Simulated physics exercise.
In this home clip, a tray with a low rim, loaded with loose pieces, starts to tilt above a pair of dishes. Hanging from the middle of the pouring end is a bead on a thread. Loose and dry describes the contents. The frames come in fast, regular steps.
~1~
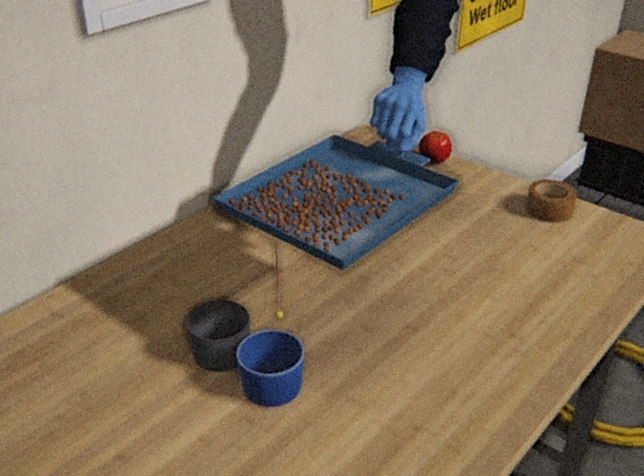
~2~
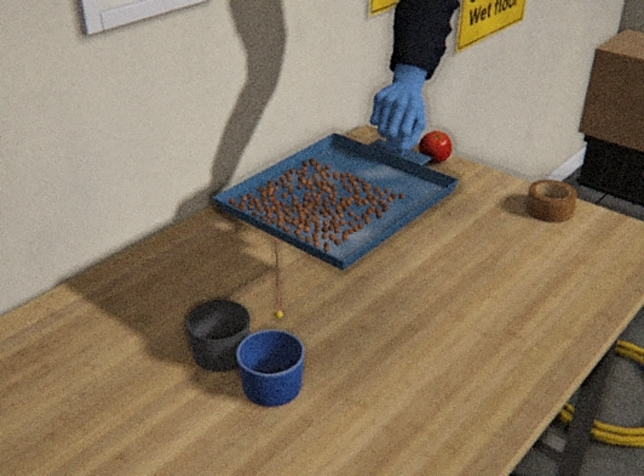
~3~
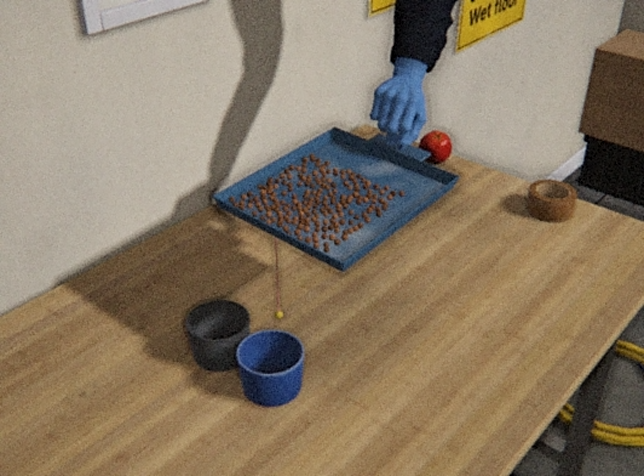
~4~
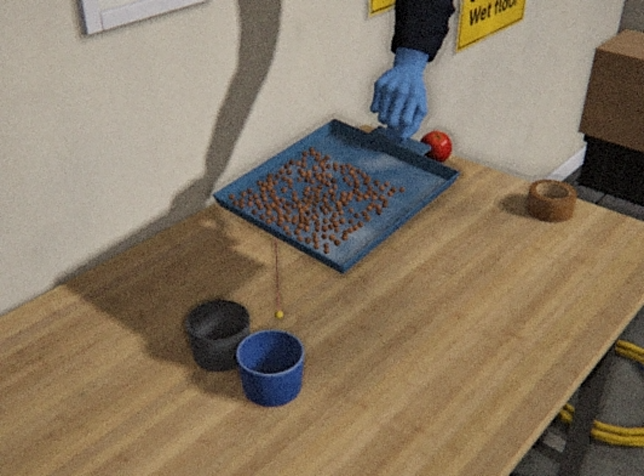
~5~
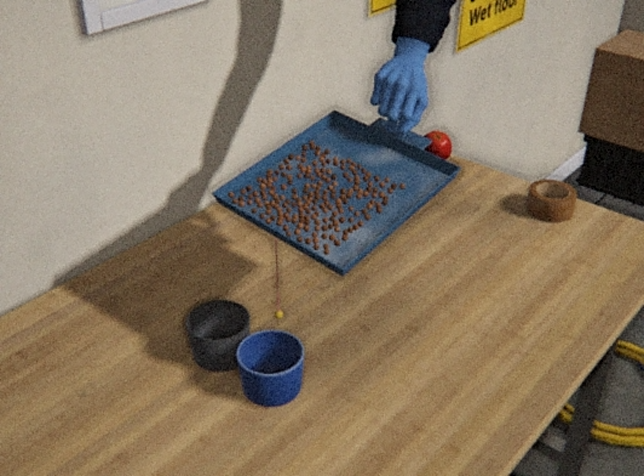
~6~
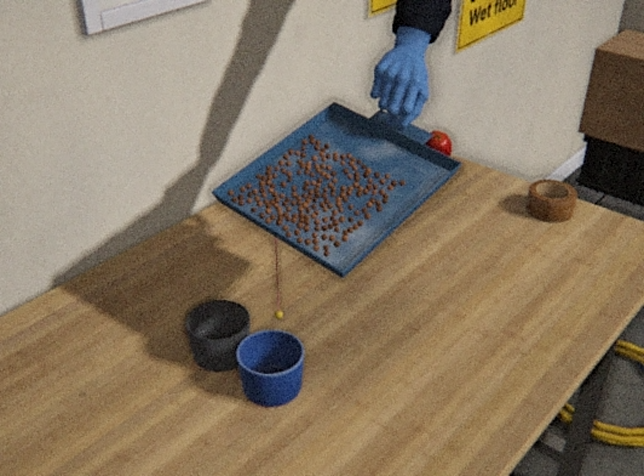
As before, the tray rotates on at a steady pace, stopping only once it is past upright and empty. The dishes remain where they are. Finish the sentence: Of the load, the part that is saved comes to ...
Less than half of it.
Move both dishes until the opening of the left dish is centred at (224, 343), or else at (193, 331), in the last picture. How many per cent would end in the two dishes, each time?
Around 0 and around 0 per cent, in that order.
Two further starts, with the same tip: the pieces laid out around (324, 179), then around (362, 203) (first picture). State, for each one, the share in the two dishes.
Roughly 10 per cent, then roughly 0 per cent.
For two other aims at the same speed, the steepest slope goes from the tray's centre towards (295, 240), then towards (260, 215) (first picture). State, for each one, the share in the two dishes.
Near 50 % and 30 %.
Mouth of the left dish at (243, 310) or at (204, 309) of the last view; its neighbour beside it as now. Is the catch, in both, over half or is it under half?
So that's a lesser portion the first time round, a lesser portion the second.
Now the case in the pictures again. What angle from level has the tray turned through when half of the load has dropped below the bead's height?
Roughly 95 degrees at that moment.
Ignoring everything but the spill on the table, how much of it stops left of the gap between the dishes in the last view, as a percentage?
Around 0 %.
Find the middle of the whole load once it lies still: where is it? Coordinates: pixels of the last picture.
The centre settles at about (345, 404).
Shortly afterwards, tray tipped steeply; all but a few on the tray; only a few outside both; only a few in the air.
Next, tray tipped right over; near a quarter on the tray; only a few in the right dish; near half outside both; near a quarter in the air.
Some moments later, tray tipped past a quarter turn; a little in the right dish; all but a few outside both.
In the end, tray tipped past a quarter turn; a little in the right dish; none at all in the left dish; all but a few outside both.
